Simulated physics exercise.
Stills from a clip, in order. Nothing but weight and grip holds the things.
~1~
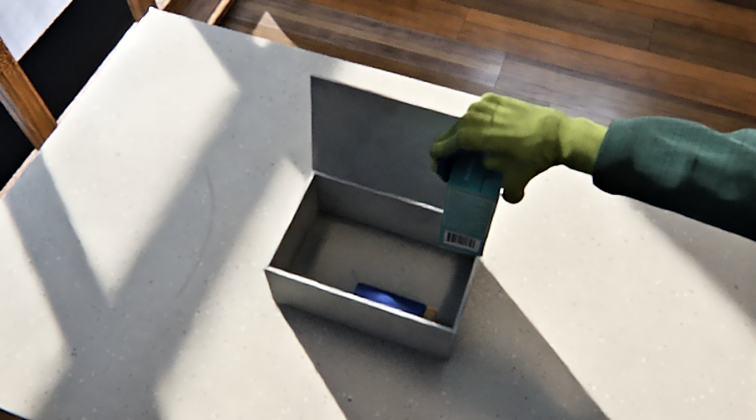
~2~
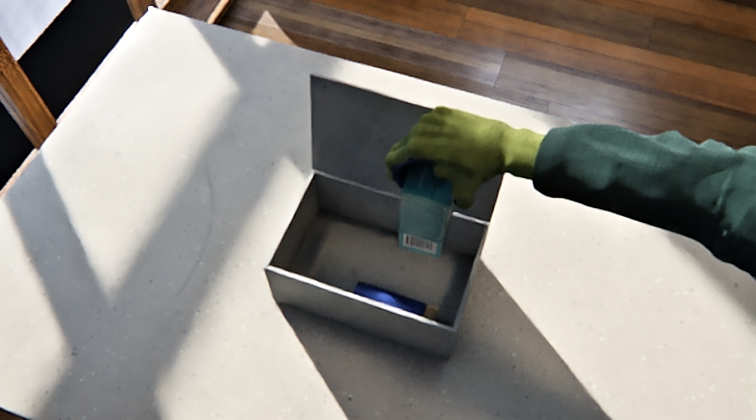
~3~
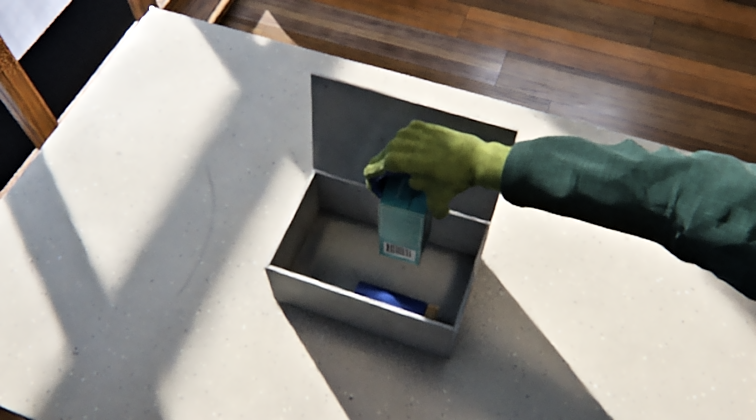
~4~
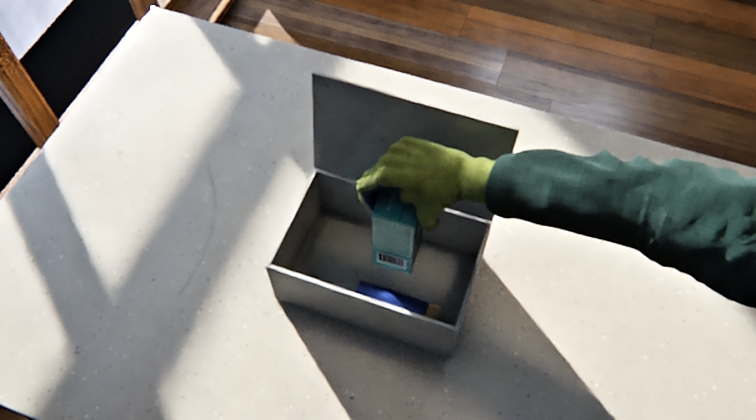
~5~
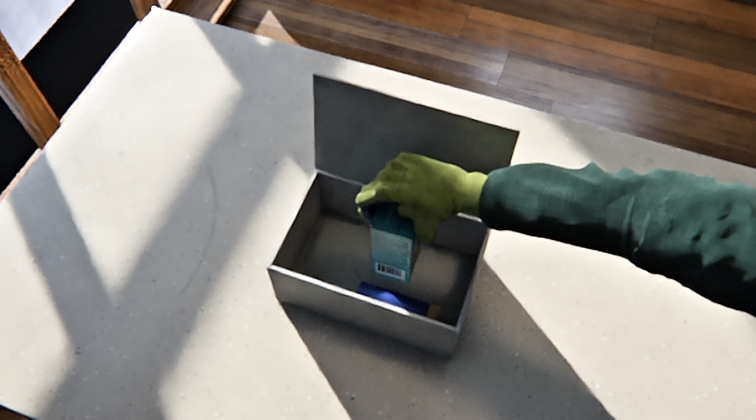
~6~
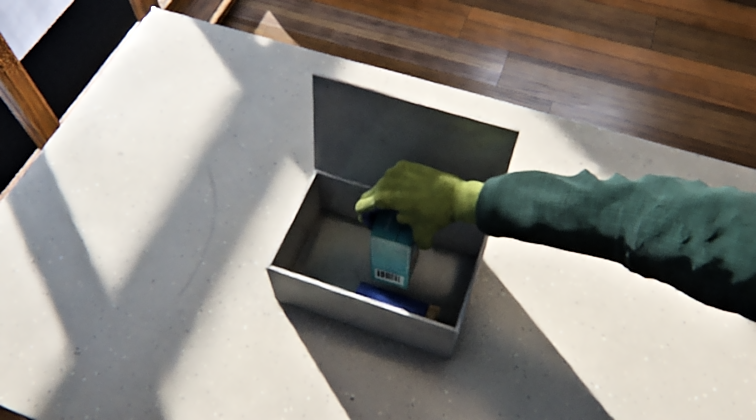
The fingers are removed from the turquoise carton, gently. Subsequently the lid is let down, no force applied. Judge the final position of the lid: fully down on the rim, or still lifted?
Turns out there's not enough room for the lid.
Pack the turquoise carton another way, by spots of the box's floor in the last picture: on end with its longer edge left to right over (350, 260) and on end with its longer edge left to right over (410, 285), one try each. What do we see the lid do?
Trial 1: Lid propped open. Trial 2: Lid propped open.
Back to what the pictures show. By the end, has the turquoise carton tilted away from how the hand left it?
Observation: It keeps the set orientation.
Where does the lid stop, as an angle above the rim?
Some 40 degrees above the rim, more or less.
Then, 0.70 s on from there, turquoise carton turned 17° from how it was put near (404, 264).
Then, 1.40 s on from there, lid 72° above the rim; turquoise carton shifted about its own width near (406, 254).
In the end, lid 40° above the rim; moved from the start, turquoise carton; blue shaker unmoved. At the end, from the last picture's camera, turquoise carton near (406, 254).
